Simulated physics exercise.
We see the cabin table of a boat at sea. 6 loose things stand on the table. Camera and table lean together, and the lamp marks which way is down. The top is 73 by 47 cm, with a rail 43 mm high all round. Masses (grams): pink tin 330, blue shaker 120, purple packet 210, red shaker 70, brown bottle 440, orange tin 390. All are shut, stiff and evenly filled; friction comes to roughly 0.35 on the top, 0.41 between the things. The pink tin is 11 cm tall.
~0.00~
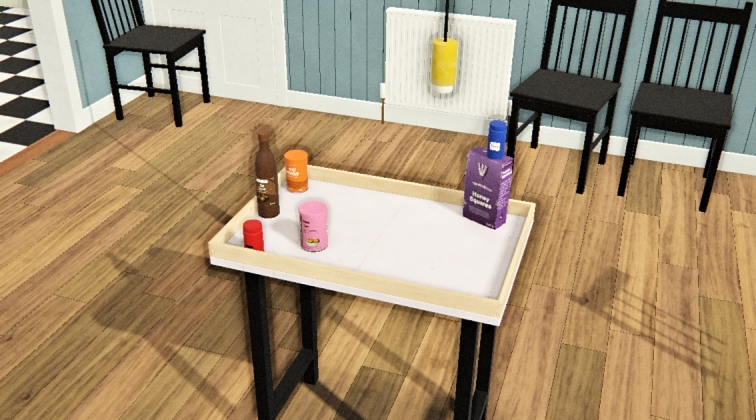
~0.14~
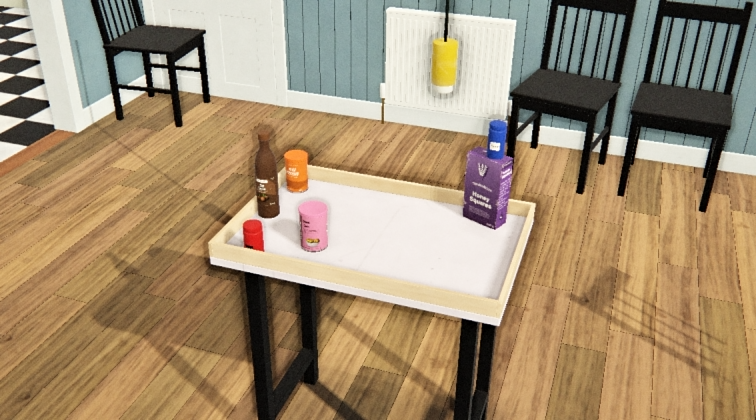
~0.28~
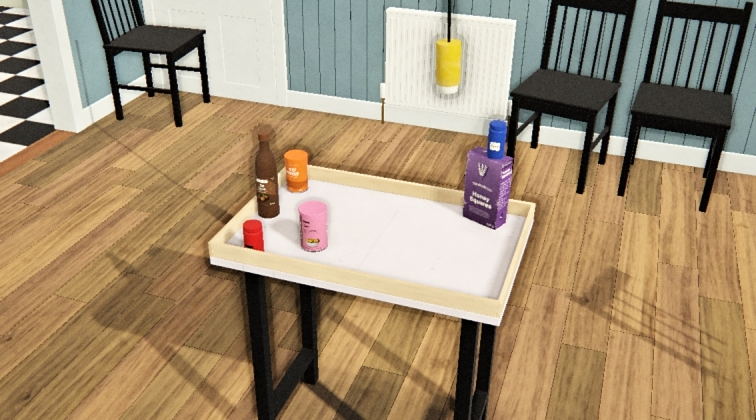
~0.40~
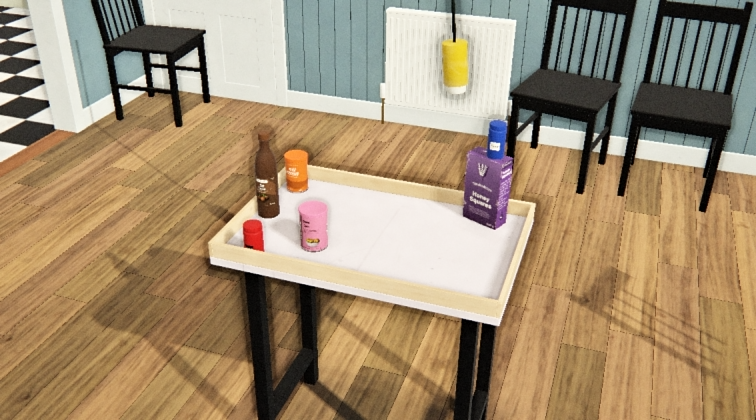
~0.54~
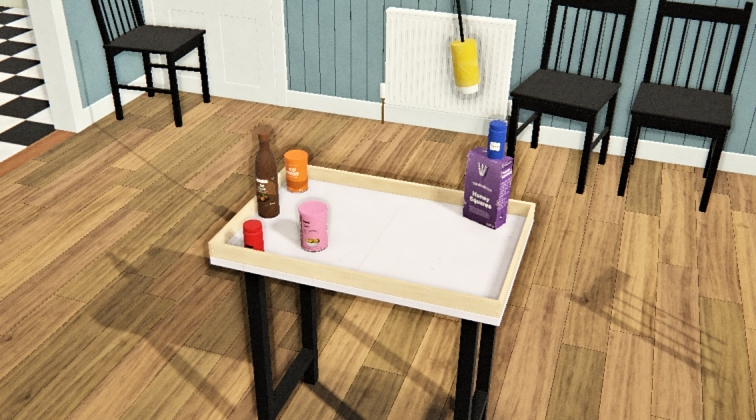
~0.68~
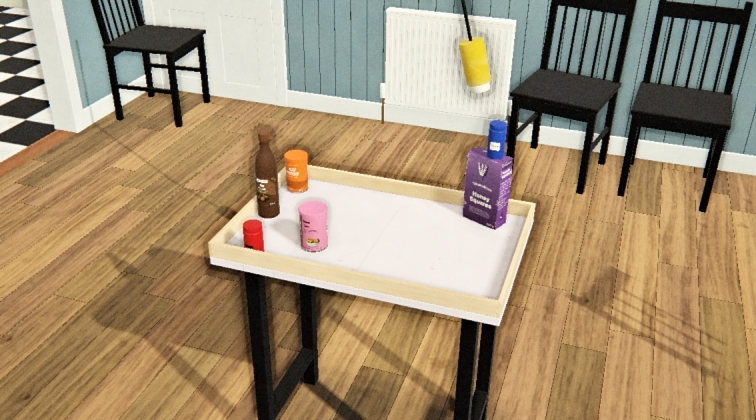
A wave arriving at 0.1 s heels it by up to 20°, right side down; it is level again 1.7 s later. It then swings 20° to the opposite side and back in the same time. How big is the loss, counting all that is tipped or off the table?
Lost: Just one.
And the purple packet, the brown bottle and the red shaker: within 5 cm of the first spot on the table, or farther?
The purple packet holds its spot; the brown bottle leaves its spot; the red shaker holds its spot.
Around 1.08 s, heel 19°, right side down; brown bottle tipped 28° against what carries it.
Around 1.28 s, heel 13°, right side down; brown bottle on its side.
Around 1.88 s, boat level; brown bottle on its side.
Finally (4.0 s), on their side or leaning hard on the table, brown bottle; the other 5 still in place (within 5 cm). In the last view, pink tin near (314, 227), blue shaker near (495, 140).
